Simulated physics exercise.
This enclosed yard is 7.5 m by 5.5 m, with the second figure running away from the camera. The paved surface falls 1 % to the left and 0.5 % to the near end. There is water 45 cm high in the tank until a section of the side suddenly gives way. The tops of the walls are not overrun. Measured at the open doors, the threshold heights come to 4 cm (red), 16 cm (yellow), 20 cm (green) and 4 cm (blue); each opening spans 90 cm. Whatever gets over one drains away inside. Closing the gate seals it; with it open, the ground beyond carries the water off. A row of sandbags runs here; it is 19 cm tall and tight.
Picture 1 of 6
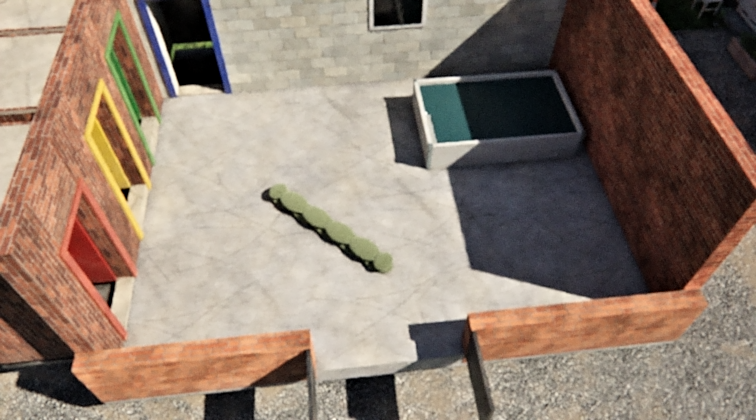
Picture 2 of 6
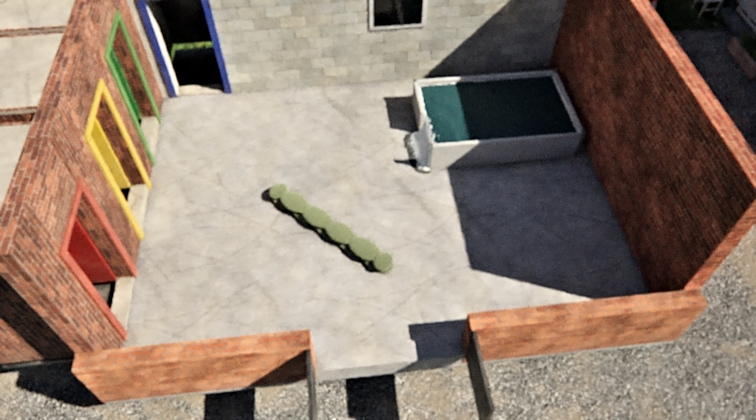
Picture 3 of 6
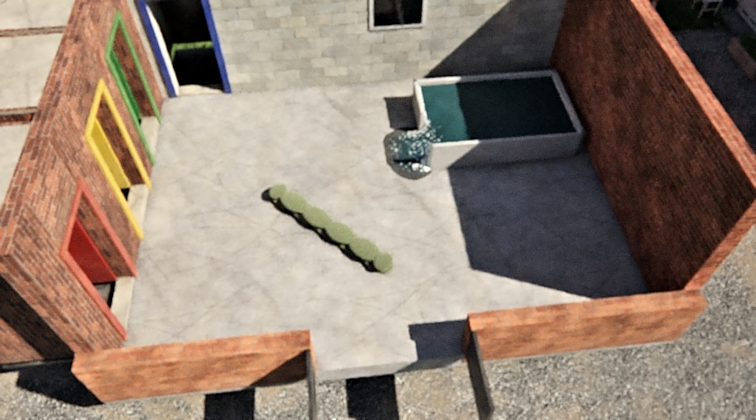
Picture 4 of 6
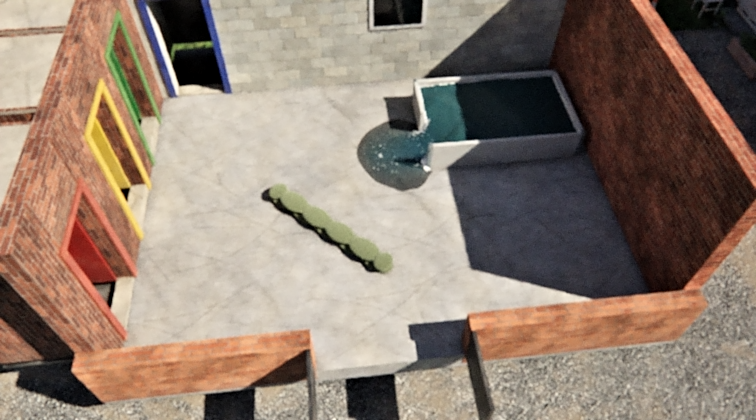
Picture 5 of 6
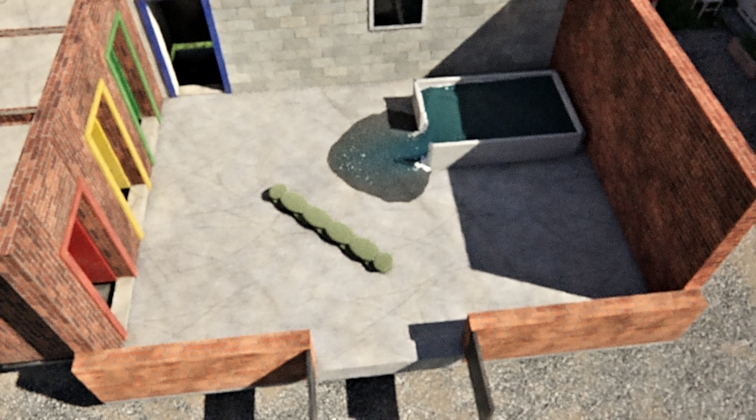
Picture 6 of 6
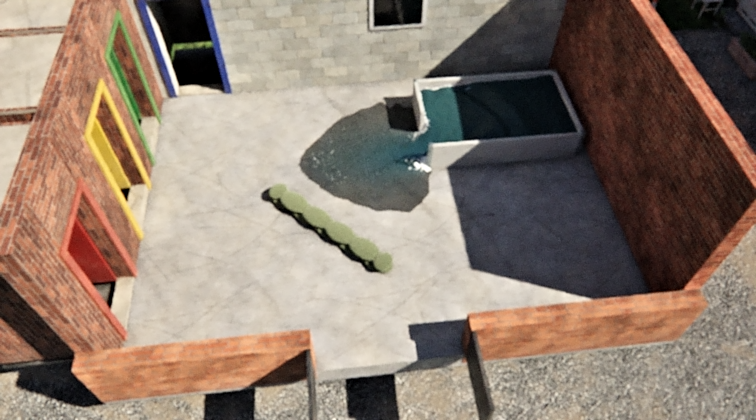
Water burst from the left end of the raised tank in the walled yard, splashed onto the pale paving, and spread leftward in a widening dark sheet toward the diagonal row of green sandbags.
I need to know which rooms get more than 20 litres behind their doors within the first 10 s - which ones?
The red door is going to hold within the limit; the yellow door is going to hold within the limit; the green door is going to hold within the limit; the blue door is going to break the limit.
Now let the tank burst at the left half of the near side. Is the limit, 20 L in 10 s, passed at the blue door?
Note: Blue door, short of the limit.
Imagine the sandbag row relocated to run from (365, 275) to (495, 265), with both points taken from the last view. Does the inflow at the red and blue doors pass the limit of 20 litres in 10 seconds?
Against the limit, the red door goes beyond it and the blue door goes beyond it.
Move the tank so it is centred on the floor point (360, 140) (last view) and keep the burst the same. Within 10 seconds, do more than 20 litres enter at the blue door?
Lab note: Blue door, limit broken.
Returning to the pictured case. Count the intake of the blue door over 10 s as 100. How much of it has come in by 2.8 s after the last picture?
0 per cent, roughly.
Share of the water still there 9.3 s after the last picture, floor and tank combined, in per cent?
Roughly 90 percent.
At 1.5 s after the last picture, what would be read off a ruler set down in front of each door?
In centimetres, the red door has 0, the yellow door 5, the green door 1 and the blue door 0.
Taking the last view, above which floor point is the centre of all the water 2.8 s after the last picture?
(390, 145).
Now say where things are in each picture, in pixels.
In the first frame, the tank at (495, 110) is whole and still, 45 cm deep.
In the second frame, the front is at (423, 169), 0.4 m from the gap at (427, 144); 0.1 m2 of floor is under water; 45 cm left at the back of the tank.
In the third frame, water pours out at (427, 144) and has run 0.7 m, to (390, 141); typically 7 cm deep outside, 45 cm at the tank's back.
In the fourth frame, the front is at (363, 146), 1.1 m from the gap at (427, 145); 1.2 m2 of floor is under water; 45 cm left at the back of the tank.
In the fifth frame, the front is at (333, 161), 1.6 m from the gap at (427, 144); 2.0 m2 of floor is under water; 45 cm left at the back of the tank.
In the sixth frame, water pours out at (427, 144) and has run 2.1 m, to (309, 171); typically 3 cm deep outside, 45 cm at the tank's back.
Then, 0.7 s after the last picture water covers 20 % of the floor and is deepest (25 cm) near (417, 156); red door not reached, yellow door not reached, green door not reached, blue door not reached.
Then, 1.5 s after the last picture water covers 30 % of the floor and is deepest (22 cm) near (417, 156); red door not reached, yellow door 5 cm at the sill, 0 L in, green door not reached, blue door not reached.
Then, 2.8 s after the last picture water covers 35 % of the floor and is deepest (28 cm) near (163, 107); red door not reached, yellow door 8 cm at the sill, 0 L in, green door 17 cm at the sill, 0 L in, blue door 10 cm at the sill, 1 L in.
Then, 5.3 s after the last picture water covers 55 % of the floor and is deepest (12 cm) near (315, 207); red door 3 cm at the sill, 0 L in, yellow door 7 cm at the sill, 0 L in, green door 12 cm at the sill, 0 L in, blue door 11 cm at the sill, 86 L in.
Then, 9.3 s after the last picture water covers 75 % of the floor and is deepest (10 cm) near (120, 375); red door 6 cm at the sill, 1 L in, yellow door 6 cm at the sill, 0 L in, green door 9 cm at the sill, 0 L in, blue door 8 cm at the sill, 160 L in.
